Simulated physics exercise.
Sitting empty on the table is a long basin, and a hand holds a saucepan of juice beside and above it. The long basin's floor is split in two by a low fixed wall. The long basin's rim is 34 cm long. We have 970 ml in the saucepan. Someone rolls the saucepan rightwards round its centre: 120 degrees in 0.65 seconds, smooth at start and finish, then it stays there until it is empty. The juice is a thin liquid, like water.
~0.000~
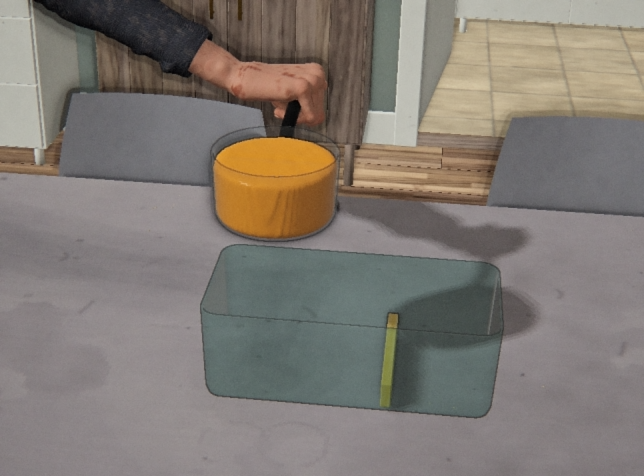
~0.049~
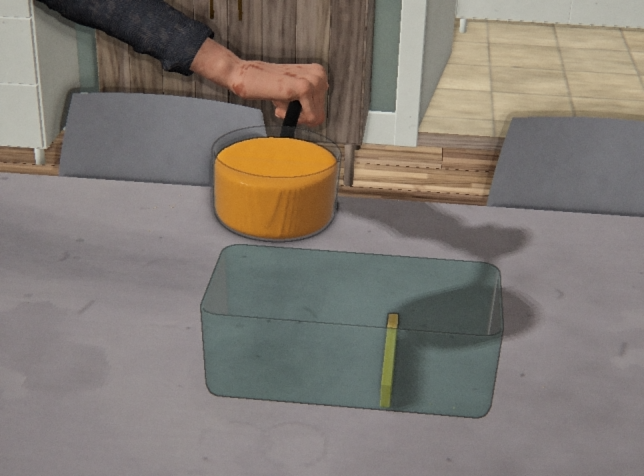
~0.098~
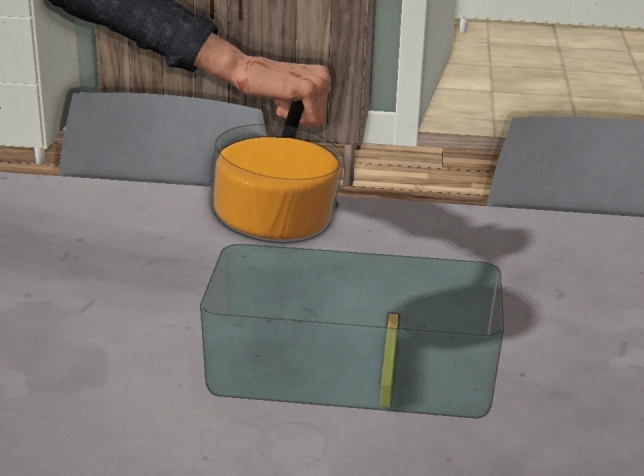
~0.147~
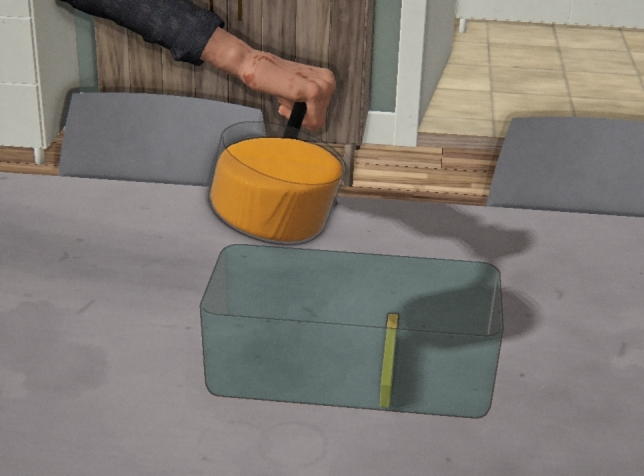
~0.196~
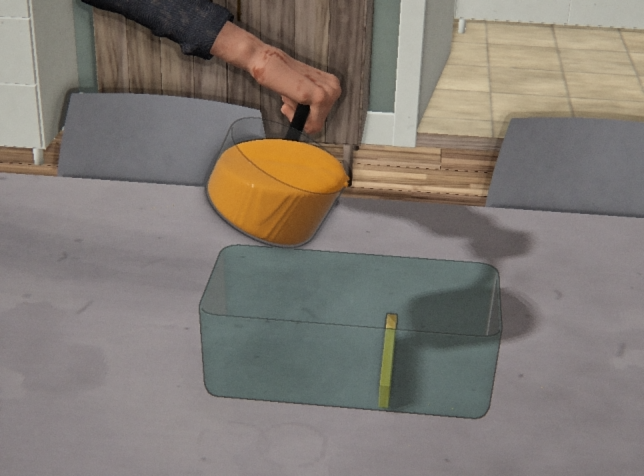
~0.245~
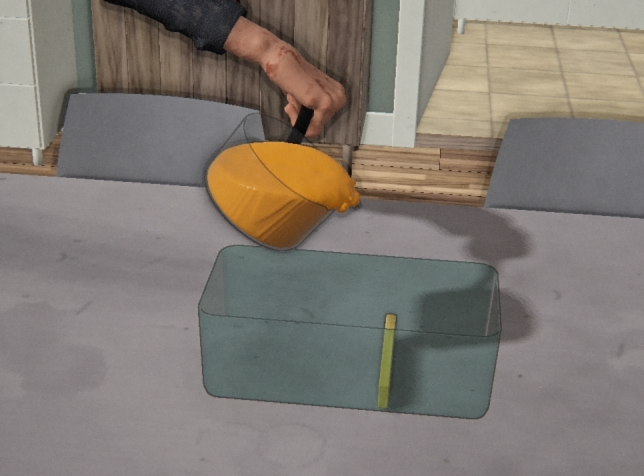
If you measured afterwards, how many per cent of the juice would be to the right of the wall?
About 33 out of 100.
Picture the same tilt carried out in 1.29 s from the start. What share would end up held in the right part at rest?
Estimate: Close to 50 per cent.
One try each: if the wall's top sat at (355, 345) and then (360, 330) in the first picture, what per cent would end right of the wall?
I'd put it at about 60 per cent for the first and about 60 per cent for the second.
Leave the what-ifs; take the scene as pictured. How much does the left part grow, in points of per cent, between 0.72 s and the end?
That works out to roughly 2 per cent of the whole.
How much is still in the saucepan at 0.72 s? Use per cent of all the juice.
Some 2 per cent.
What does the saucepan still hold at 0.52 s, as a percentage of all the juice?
I'd put it near 20 percent.
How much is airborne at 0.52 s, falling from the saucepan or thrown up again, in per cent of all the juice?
34 %.
Then, 0.52 s in, the tilt is 108° and 19 per cent is still to pour, 24 is left of the wall and 23 right of it.
Then, 0.72 s in, the tilt is 120° and 2 per cent is still to pour, 60 is left of the wall and 30 right of it.
Then, 0.92 s in, the tilt is 120° and 0 per cent is still to pour, 62 is left of the wall and 33 right of it.
Then, 1.15 s in, the tilt is 120° and 0 per cent is still to pour, 63 is left of the wall and 33 right of it.
Finally, 63 per cent lies left of the wall, 33 right of it and 4 outside.
